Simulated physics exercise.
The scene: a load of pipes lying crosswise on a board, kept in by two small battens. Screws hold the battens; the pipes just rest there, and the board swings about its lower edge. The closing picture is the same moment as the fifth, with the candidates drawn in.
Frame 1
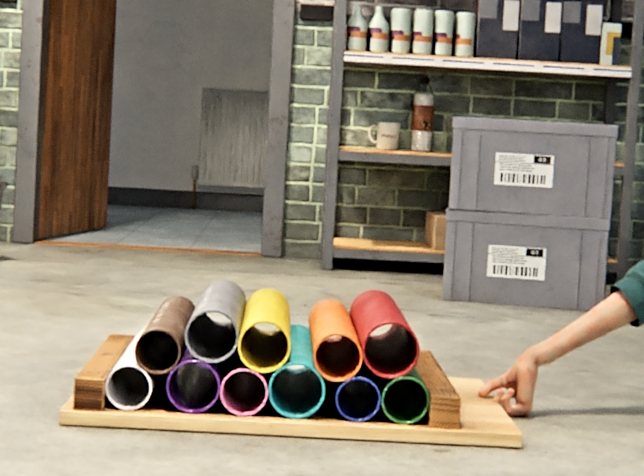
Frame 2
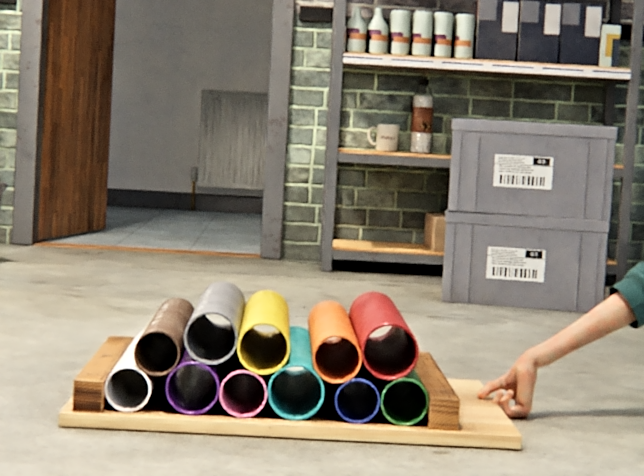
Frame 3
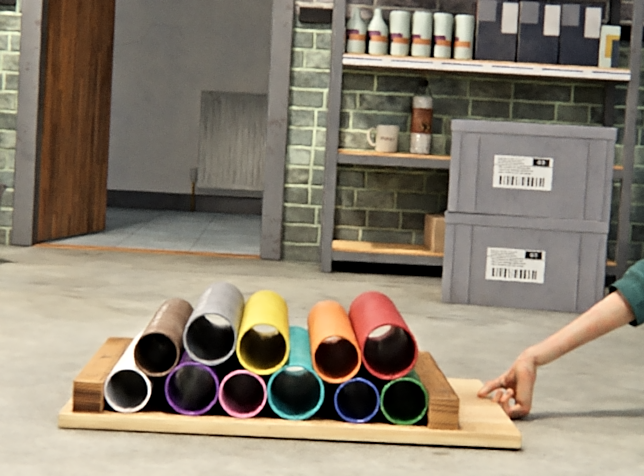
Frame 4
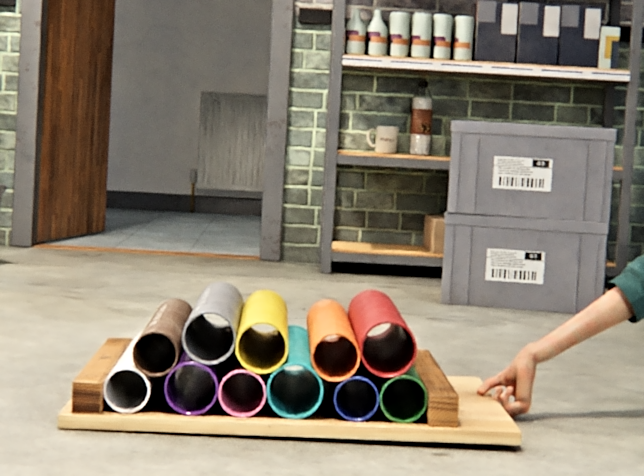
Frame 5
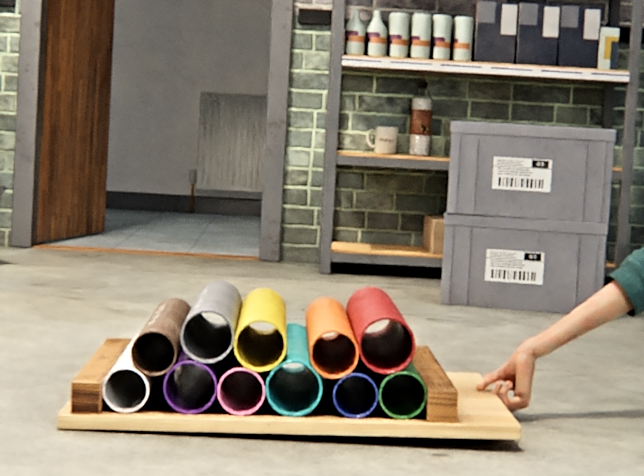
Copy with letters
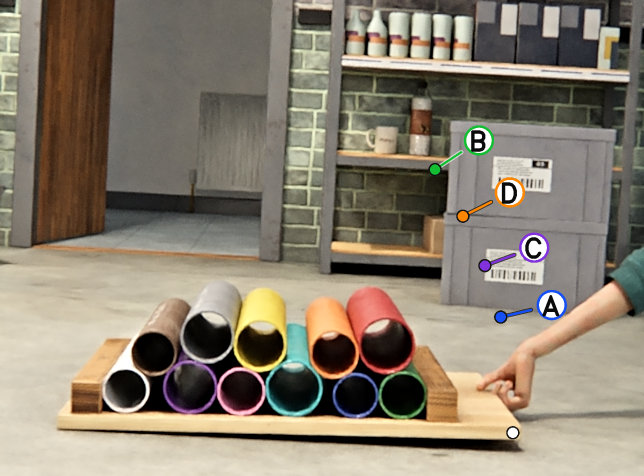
A hand at the right held the end of a wooden board stacked with colourful pipes between two small battens, and slowly raised that end very slightly while the pipes stayed in place.
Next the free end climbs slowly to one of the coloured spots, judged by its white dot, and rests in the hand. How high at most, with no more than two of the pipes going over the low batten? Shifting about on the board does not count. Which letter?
Stop at A.
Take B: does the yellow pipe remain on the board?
The yellow pipe: No.
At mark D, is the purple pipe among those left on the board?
The purple pipe: Yes.
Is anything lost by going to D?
Yes, at D.
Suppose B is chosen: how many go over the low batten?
It comes to five.
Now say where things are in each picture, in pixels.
Blue pipe (358, 399); green pipe (405, 400); orange pipe (338, 357), in the first frame.
Orange pipe (337, 359); yellow pipe (264, 348), in the second frame.
Board (291, 387); blue pipe (357, 400); green pipe (404, 402); pink pipe (243, 394), in the third frame.
Board (290, 385); white pipe (127, 390); purple pipe (192, 389), in the fourth frame.
Board (290, 383); white pipe (126, 389); purple pipe (191, 387), in the fifth frame.
On the marked copy, A at (501, 317); B at (435, 170); C at (485, 265); D at (463, 216); the white dot at (513, 433).
Taking A. A third of the way, board at 13°.
Two thirds of the way, board at 16°.
When it is over, board at 16°, one over the low batten (brown).
As for the rest, B five over the low batten; C five over the low batten; D five over the low batten.
